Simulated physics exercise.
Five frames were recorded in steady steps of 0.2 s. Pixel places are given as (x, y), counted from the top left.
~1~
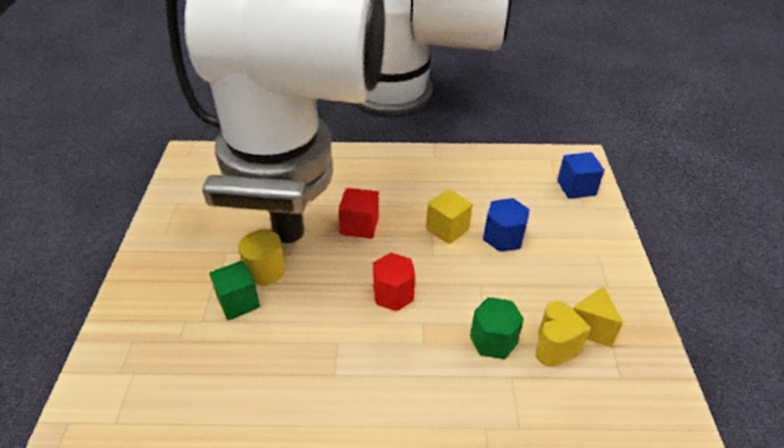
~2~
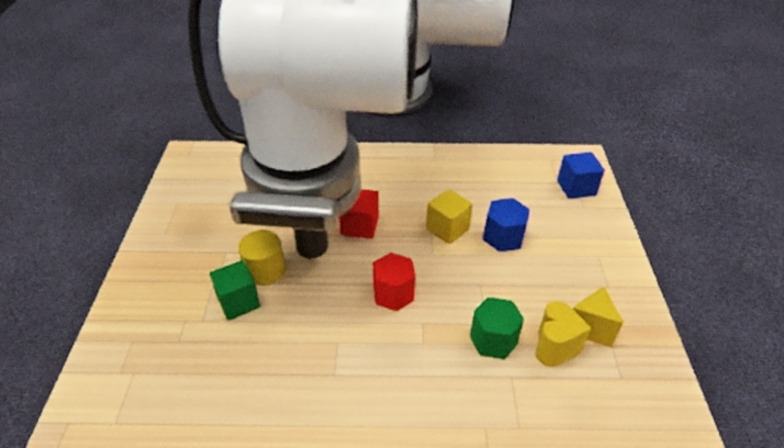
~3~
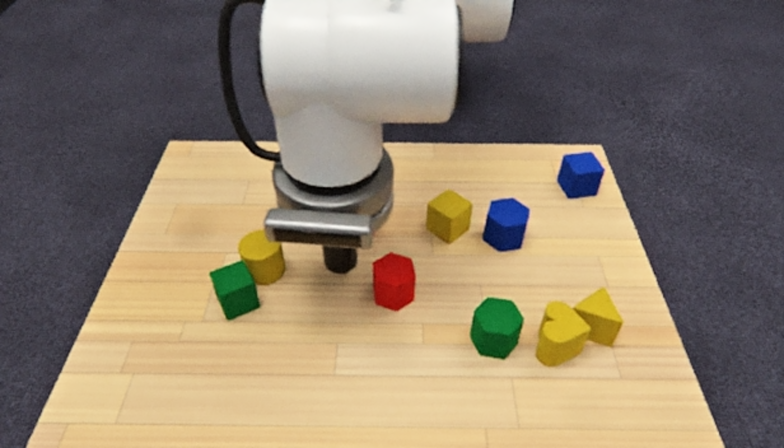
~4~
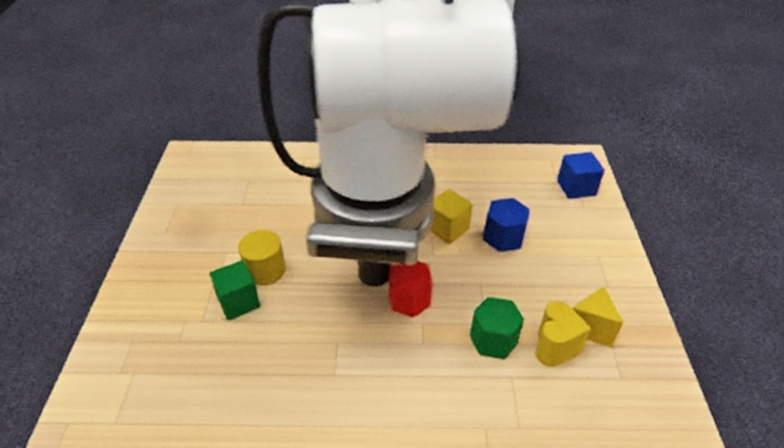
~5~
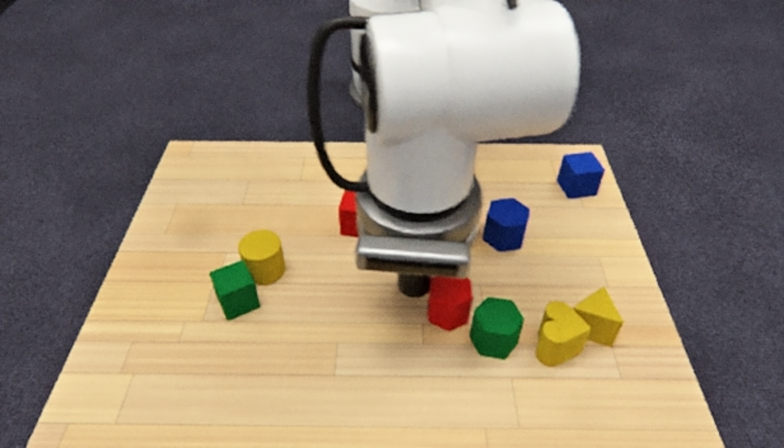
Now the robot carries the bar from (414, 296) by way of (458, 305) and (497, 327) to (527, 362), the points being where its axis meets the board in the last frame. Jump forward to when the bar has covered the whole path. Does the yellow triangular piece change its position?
No, I don't think so.
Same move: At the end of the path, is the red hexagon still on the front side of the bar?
Yes - that is the case.
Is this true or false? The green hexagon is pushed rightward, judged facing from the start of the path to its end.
The statement is true.
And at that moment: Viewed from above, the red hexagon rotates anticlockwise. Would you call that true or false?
My answer: False.
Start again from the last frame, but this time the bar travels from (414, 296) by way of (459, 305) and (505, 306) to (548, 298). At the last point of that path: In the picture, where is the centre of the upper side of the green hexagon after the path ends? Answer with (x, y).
My estimate: (539, 349).
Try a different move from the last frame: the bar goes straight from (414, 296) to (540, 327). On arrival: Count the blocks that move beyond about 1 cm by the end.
By the end, three or more blocks will have moved.
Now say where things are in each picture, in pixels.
In the first frame, bar tip at (289, 232); block tops, red hexagon at (394, 268); green hexagon at (499, 315); yellow heart block at (563, 322); yellow triangular piece at (600, 305).
In the second frame, bar at (312, 247); blocks unchanged.
In the third frame, bar at (341, 261); blocks unchanged.
In the fourth frame, bar at (375, 274); red hexagon at (411, 274).
In the fifth frame, bar at (415, 285); red hexagon at (451, 288); green hexagon at (499, 315); yellow heart block at (563, 322); yellow triangular piece at (600, 305).
The first path, step by step. One third of the way, bar at (459, 294); red hexagon at (491, 304), turned 30° clockwise; green hexagon at (524, 336).
Two thirds of the way, bar at (500, 317); red hexagon at (520, 335), turned 75° clockwise; green hexagon at (547, 374), turned 10° anticlockwise.
At the end, bar at (530, 351); red hexagon at (549, 375), turned 90° clockwise; green hexagon at (573, 420), turned 10° anticlockwise; yellow heart block at (568, 326), turned 25° anticlockwise; yellow triangular piece in place.
